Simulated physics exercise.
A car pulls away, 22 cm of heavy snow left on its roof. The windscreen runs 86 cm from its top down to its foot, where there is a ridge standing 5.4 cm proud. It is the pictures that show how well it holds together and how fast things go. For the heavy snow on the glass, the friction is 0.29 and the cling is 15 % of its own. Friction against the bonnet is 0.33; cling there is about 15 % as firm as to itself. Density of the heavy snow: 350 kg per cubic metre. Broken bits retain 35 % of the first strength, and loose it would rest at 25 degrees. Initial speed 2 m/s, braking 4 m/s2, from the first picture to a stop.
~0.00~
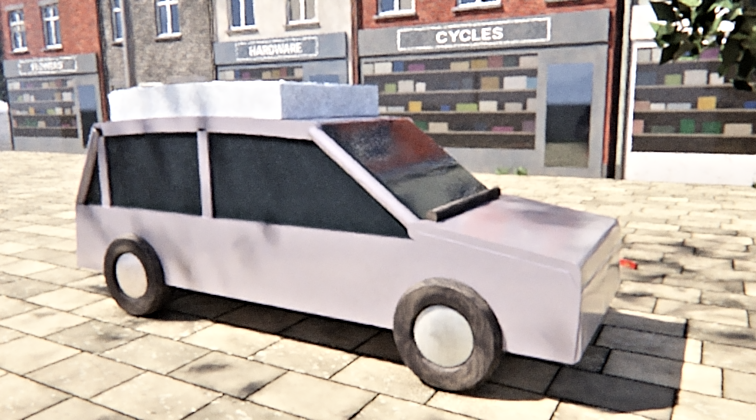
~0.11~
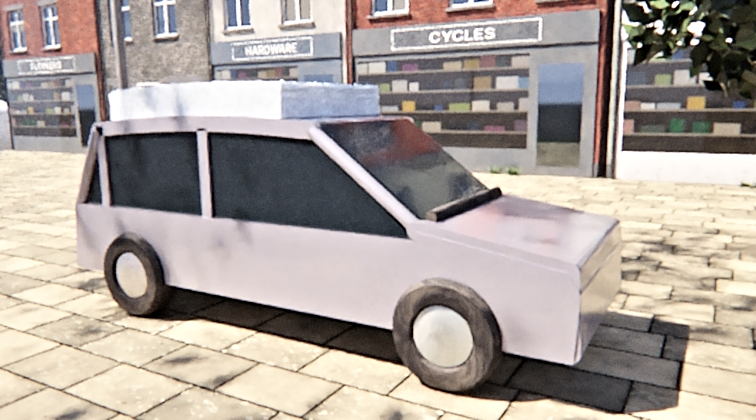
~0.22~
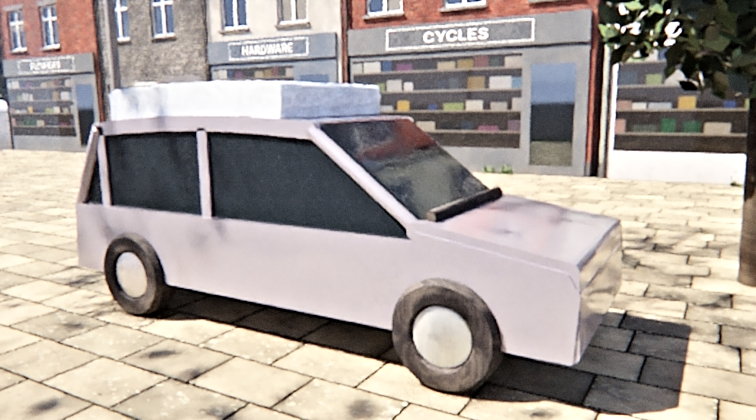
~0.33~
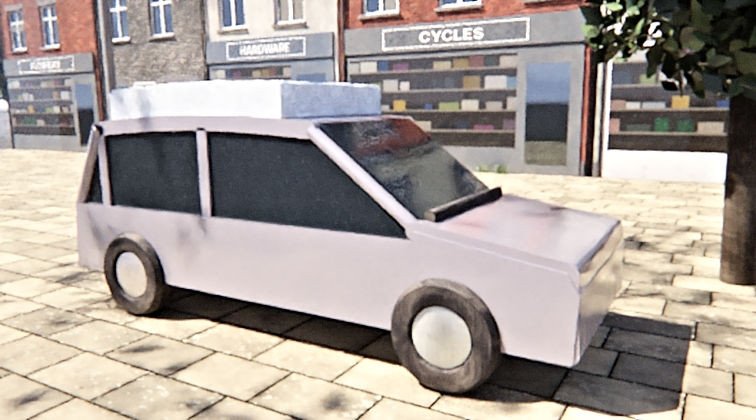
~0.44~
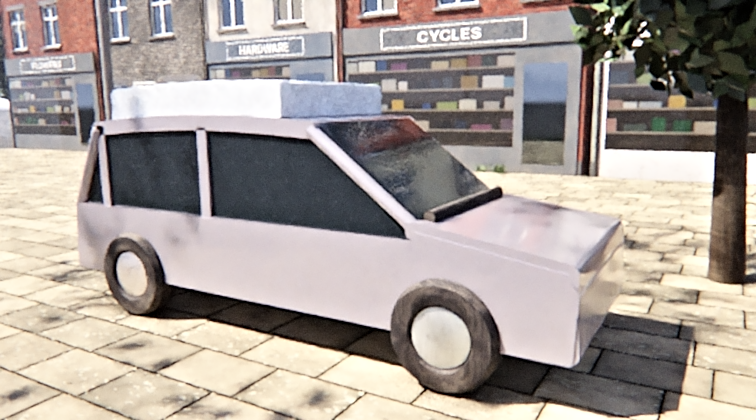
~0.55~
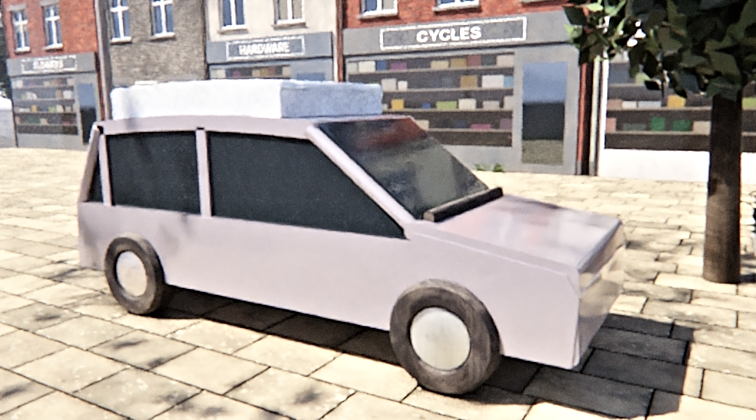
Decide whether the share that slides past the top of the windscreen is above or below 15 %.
The share that slides past the top of the windscreen is below 15 %.
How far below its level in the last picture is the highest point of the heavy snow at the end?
0 cm.
By 0.87 s, all of the snow is on the roof, none on the glass, none on the bonnet and none has gone off the nose.
By 1.25 s, all of the snow is on the roof, none on the glass, none on the bonnet and none has gone off the nose.
By 1.62 s, all of the snow is on the roof, none on the glass, none on the bonnet and none has gone off the nose.
By 2.00 s, all of the snow is on the roof, none on the glass, none on the bonnet and none has gone off the nose.
By 2.10 s, at the end, all of the snow is on the roof, none on the glass, none on the bonnet and none has gone off the nose.
